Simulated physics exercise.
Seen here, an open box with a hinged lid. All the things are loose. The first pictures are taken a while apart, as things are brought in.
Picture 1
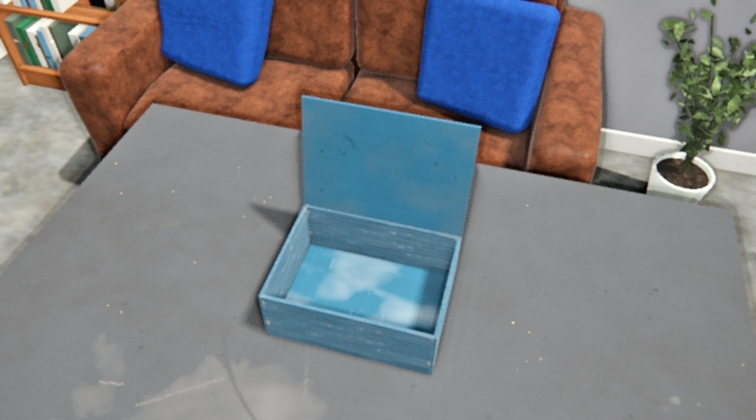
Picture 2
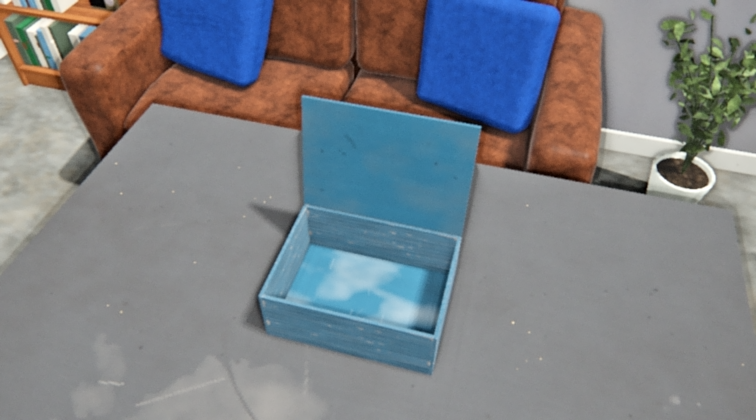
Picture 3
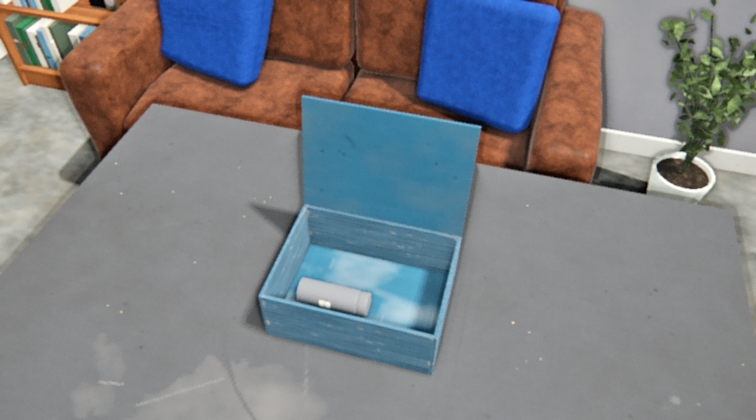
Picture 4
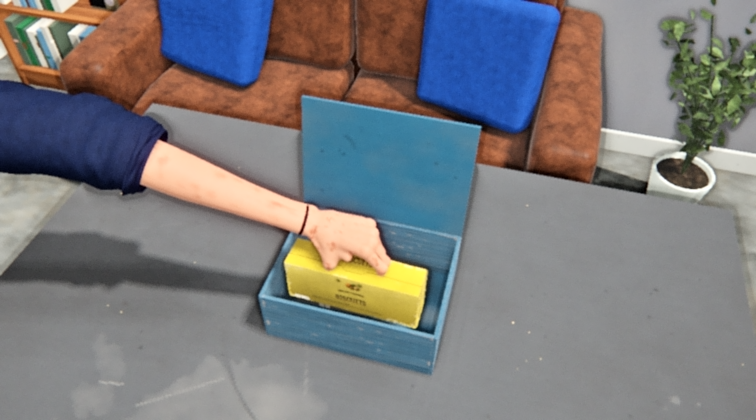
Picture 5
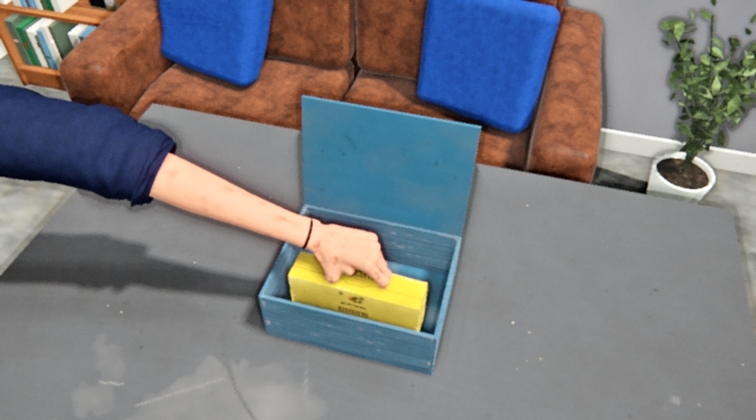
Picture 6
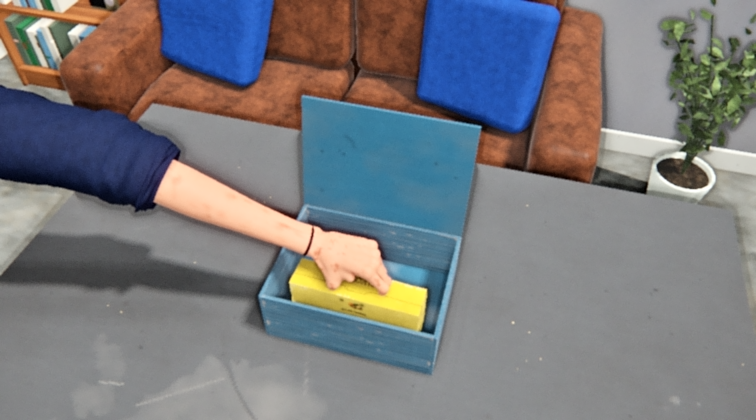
A grey shaker appeared lying inside the open, empty blue box on the table, and then a hand reaching in from the left lowered a yellow carton down into the box.
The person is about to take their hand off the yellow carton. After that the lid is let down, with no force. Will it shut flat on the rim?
It sits on the rim.
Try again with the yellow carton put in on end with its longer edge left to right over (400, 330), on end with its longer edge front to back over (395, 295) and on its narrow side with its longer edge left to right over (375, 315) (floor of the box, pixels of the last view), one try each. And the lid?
In the first case it stays ajar; in the second case it is held up; in the third case it sits on the rim.
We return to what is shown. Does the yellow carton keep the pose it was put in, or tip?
It stays as placed.
Then, 0.80 s on from there, lid starting down; yellow carton shifted a little near (358, 320); grey shaker shifted about its own width.
Then, 1.40 s on from there, lid 72° above the rim; yellow carton shifted a little near (358, 320); grey shaker shifted about its own width.
Then, 1.80 s on from there, lid 44° above the rim; yellow carton shifted a little near (358, 320); grey shaker shifted about its own width.
Then, 2.20 s on from there, lid 10° above the rim; yellow carton shifted a little near (358, 320); grey shaker shifted about its own width.
In the end, lid shut; moved from the start, yellow carton and grey shaker. At the end, from the last picture's camera, yellow carton near (358, 320).
